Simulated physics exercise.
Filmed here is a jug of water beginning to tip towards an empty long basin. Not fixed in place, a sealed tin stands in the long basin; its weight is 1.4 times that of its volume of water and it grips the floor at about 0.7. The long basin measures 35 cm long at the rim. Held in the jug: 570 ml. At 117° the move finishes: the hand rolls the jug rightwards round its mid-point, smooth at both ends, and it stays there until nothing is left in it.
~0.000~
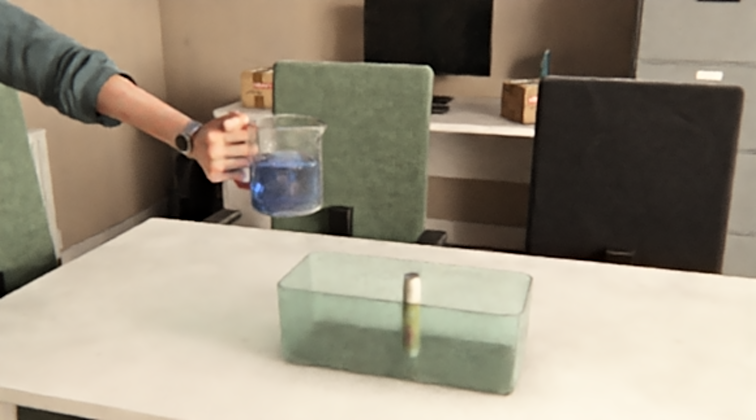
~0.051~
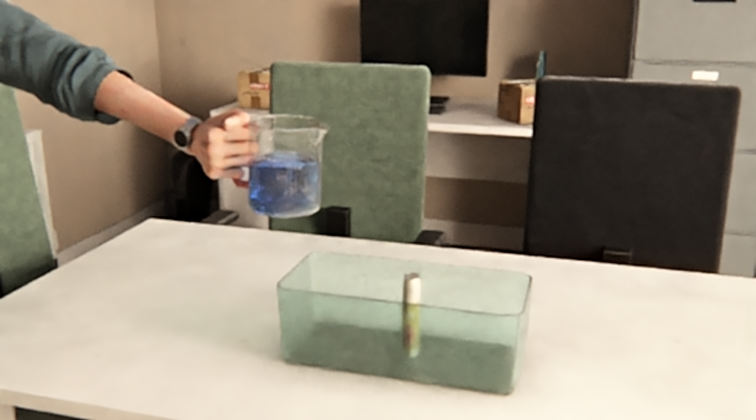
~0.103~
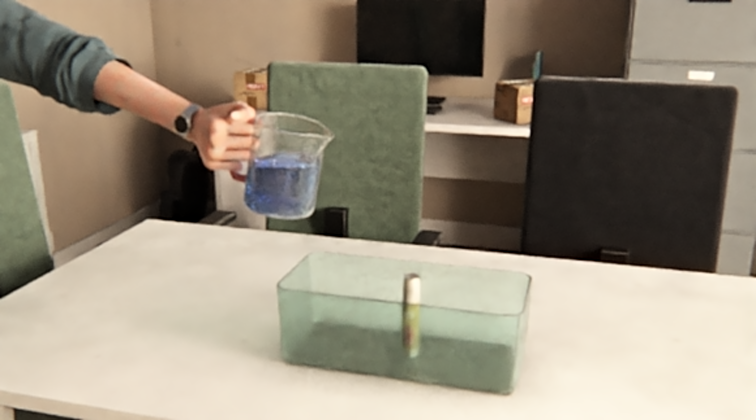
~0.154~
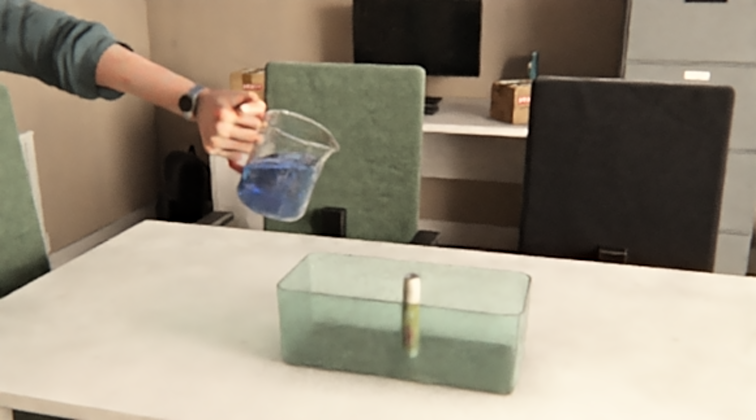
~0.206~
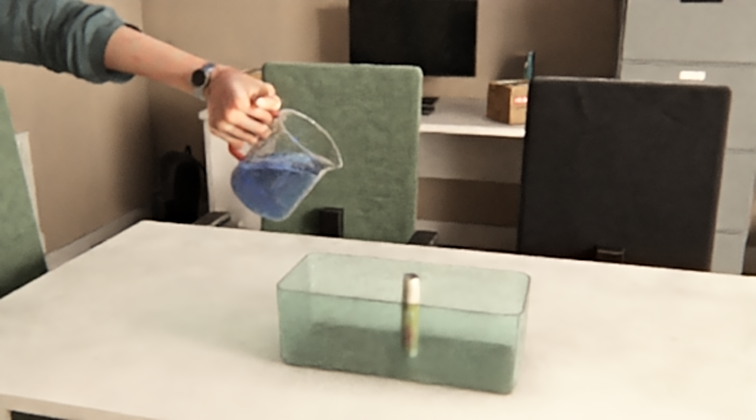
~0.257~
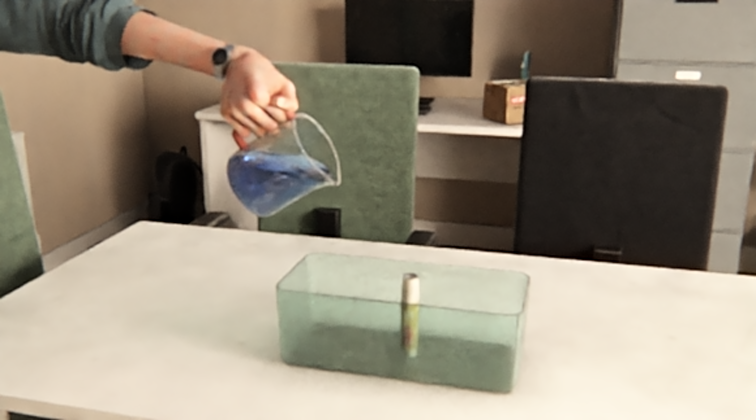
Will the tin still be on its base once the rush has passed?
Yes, it is still upright.
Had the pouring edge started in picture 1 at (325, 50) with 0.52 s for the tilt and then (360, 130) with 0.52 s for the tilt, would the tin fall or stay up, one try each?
Run one: It tumbles. Run two: It tumbles.
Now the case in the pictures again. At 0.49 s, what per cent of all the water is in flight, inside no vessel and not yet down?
About 36 per cent.
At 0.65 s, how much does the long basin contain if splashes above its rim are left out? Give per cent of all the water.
Around 78 parts in a hundred.
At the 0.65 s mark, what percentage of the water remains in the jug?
About 9 percent.
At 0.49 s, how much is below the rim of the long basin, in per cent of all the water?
About 14%.
After 0.49 s the tilt is 116° and 50 per cent is still to pour; the tin stands where it began.
After 0.65 s the tilt is 117° and 9 per cent is still to pour; the tin stands where it began.
After 0.83 s the tilt is 117° and 0 per cent is still to pour; the tin stands where it began.
After 1.02 s the tilt is 117° and 0 per cent is still to pour; the tin stands where it began.
In the end the tin stands where it began.
